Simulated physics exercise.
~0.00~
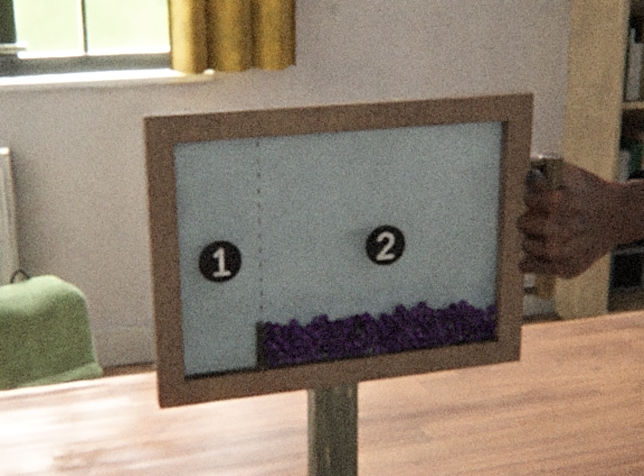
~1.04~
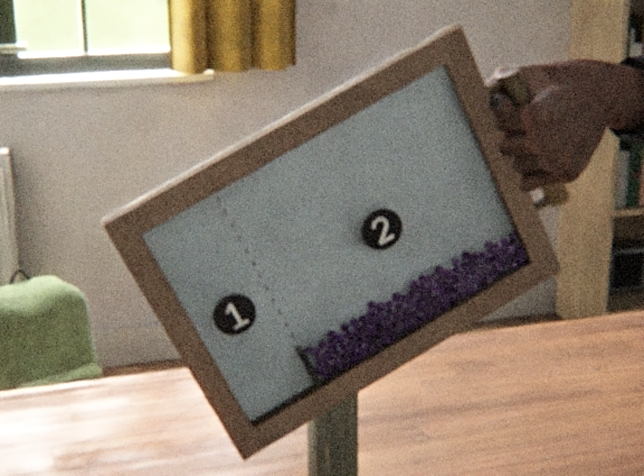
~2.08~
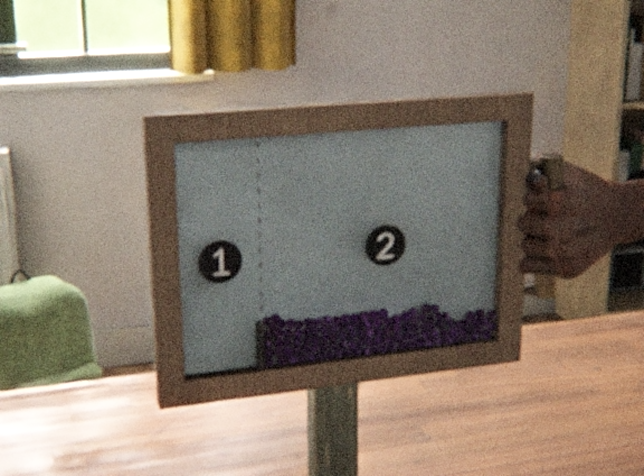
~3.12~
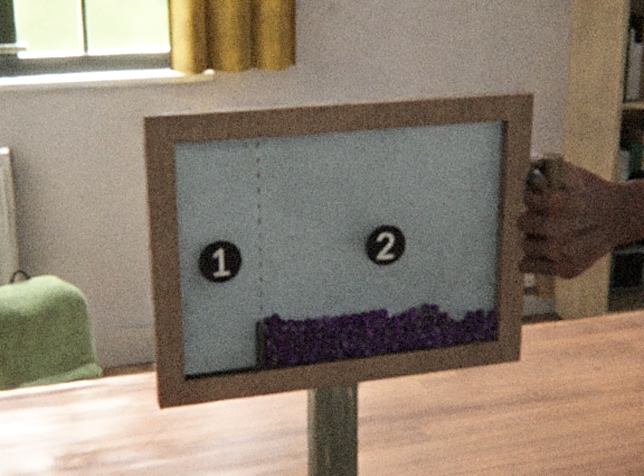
In a room, a hand tilts a framed case of purple beads anticlockwise, then levels it.
